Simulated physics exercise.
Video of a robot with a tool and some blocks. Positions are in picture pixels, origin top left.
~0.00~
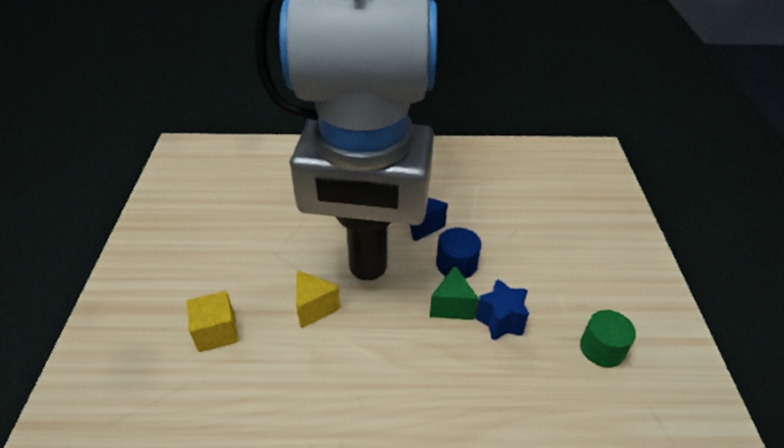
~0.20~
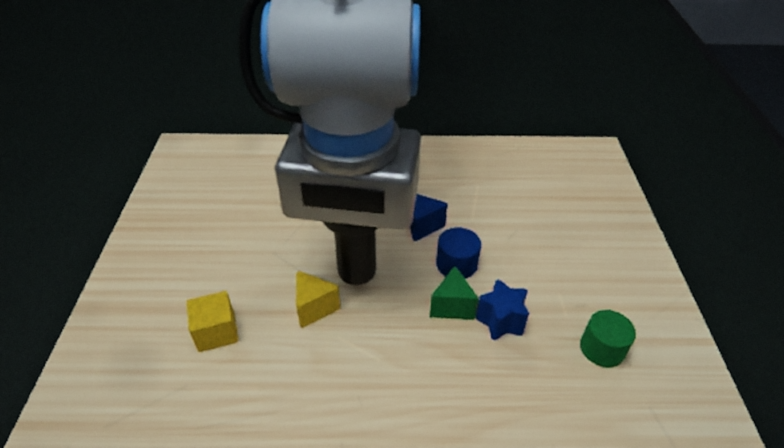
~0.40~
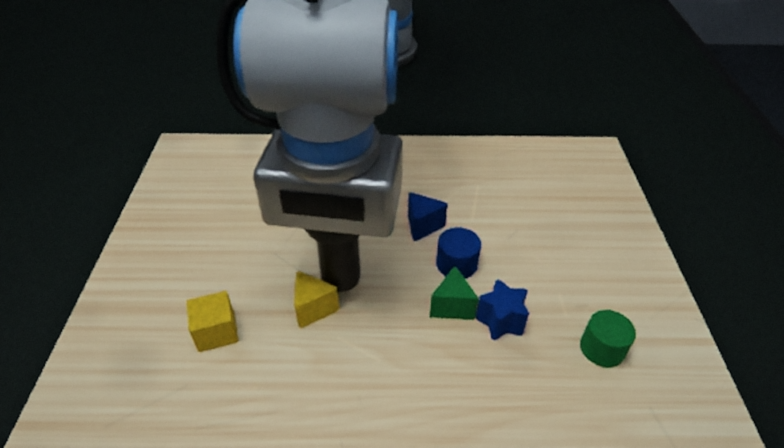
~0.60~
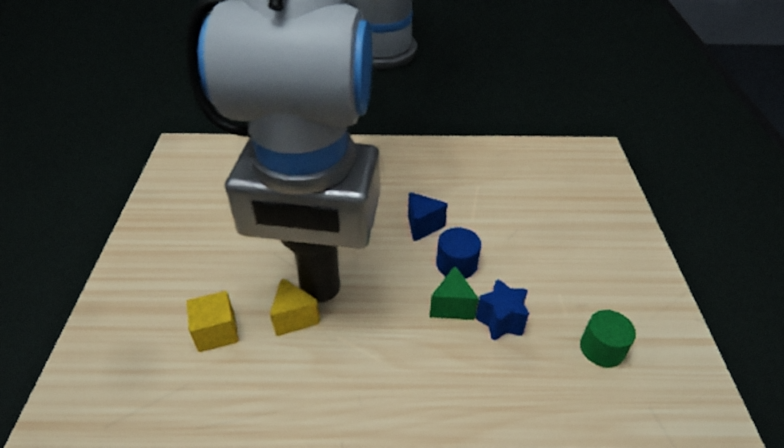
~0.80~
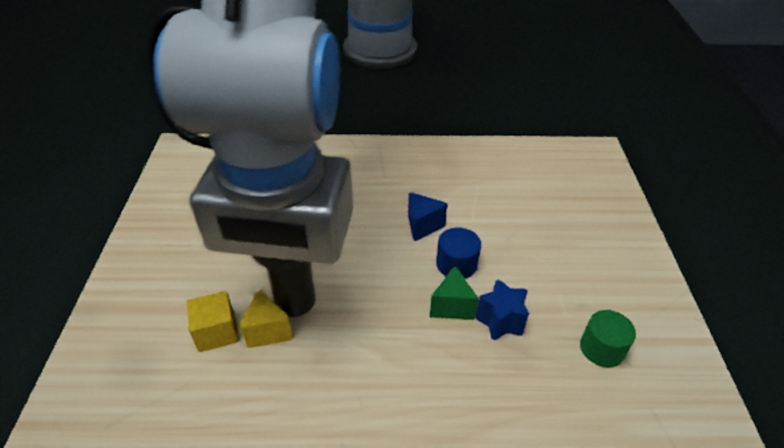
A robot arm moving left across a wooden board, pushing a yellow triangular block up beside a yellow square one.
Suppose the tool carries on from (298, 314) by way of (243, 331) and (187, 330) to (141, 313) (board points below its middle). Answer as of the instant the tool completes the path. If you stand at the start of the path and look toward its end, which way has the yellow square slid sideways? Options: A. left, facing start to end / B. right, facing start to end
A - left, facing start to end.
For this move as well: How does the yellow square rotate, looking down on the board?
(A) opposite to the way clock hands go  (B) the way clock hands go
My answer is option A.
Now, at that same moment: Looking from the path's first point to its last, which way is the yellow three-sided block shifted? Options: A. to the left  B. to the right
I'll go with A - to the left.
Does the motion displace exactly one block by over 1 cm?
No, it doesn't check out.
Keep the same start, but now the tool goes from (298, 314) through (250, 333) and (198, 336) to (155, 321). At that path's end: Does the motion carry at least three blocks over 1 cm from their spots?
It seems not.
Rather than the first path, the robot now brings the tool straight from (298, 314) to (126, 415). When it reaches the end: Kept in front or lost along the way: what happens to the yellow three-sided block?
At that point it is up front.
What follows on the original path. One third of the way, tool at (239, 319); yellow square at (180, 317), turned 35° clockwise; yellow three-sided block at (208, 336).
Two thirds of the way, tool at (181, 318); yellow square at (126, 326), turned 25° clockwise; yellow three-sided block at (179, 342), turned 35° anticlockwise.
At the end, tool at (134, 301); yellow square at (101, 324), turned 40° anticlockwise; yellow three-sided block at (179, 342), turned 35° anticlockwise.
